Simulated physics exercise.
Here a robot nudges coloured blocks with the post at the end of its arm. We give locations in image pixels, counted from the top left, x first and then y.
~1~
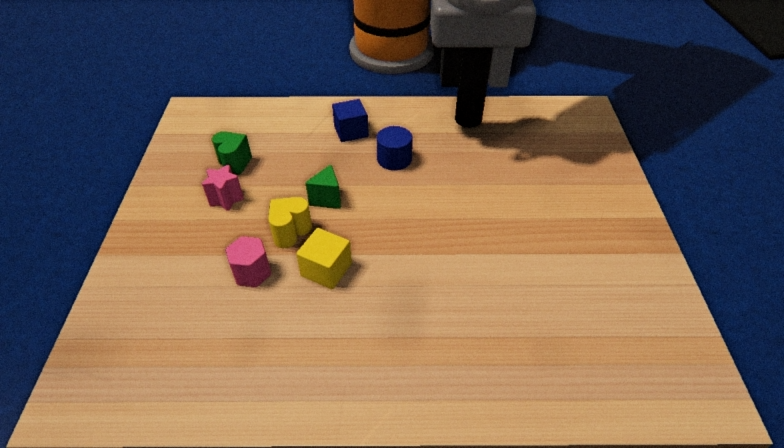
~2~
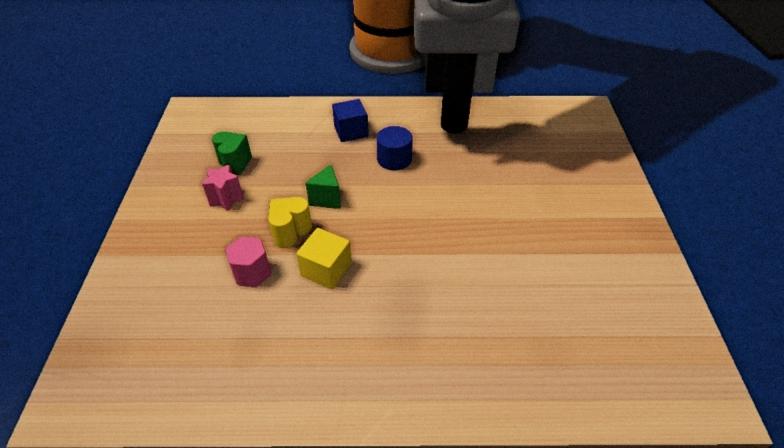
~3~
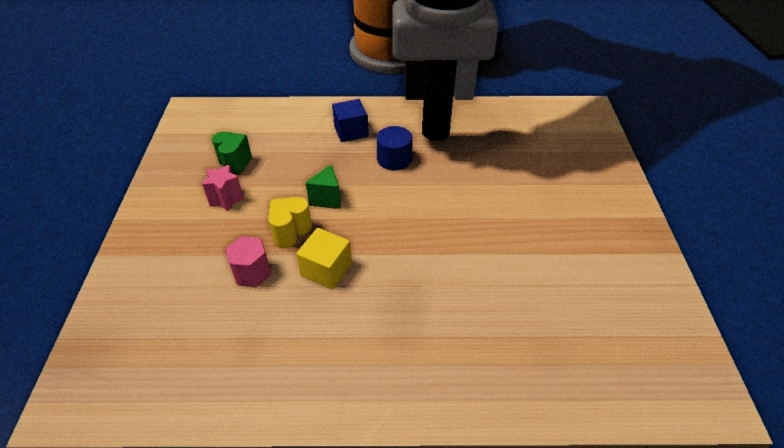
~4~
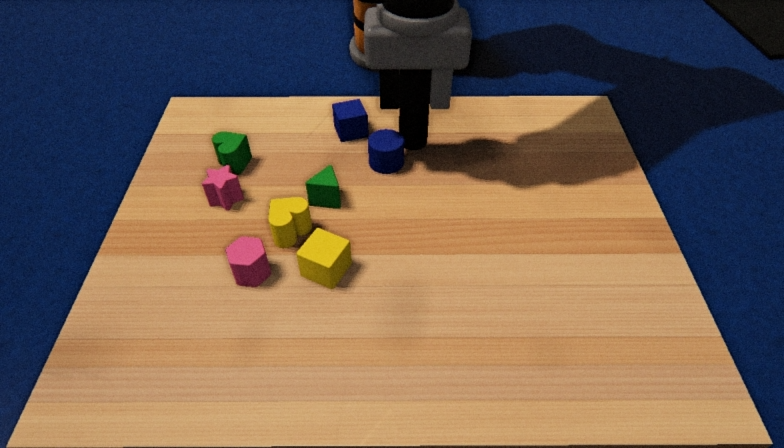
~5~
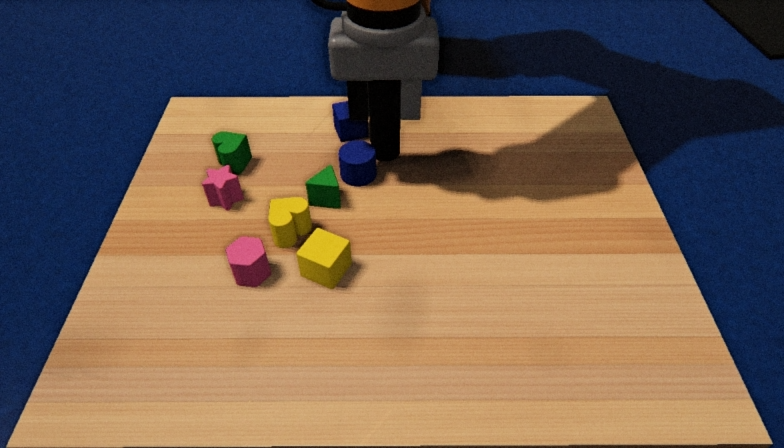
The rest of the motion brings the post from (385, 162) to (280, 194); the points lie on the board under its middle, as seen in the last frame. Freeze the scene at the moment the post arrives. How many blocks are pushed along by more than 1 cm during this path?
Blocks that move over 1 cm: Two.
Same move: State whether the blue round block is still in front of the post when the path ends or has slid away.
It is driven along in front.
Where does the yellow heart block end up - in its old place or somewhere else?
By the last moment, the yellow heart block will still be in its place.
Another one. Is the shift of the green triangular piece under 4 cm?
I believe so.
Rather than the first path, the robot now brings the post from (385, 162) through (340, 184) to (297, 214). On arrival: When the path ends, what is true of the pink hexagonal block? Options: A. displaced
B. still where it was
A - displaced.
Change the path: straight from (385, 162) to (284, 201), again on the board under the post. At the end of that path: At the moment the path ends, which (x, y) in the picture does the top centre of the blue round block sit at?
When the path ends, it will be at (243, 185).
The first path, step by step. One third of the way, post at (351, 163); green triangular piece at (315, 184), turned 55° anticlockwise; blue round block at (321, 163).
Two thirds of the way, post at (315, 174); green triangular piece at (307, 191), turned 100° anticlockwise; blue round block at (284, 176).
At the end, post at (279, 185); yellow heart block unmoved; green triangular piece at (307, 191), turned 105° anticlockwise; blue round block at (249, 191).
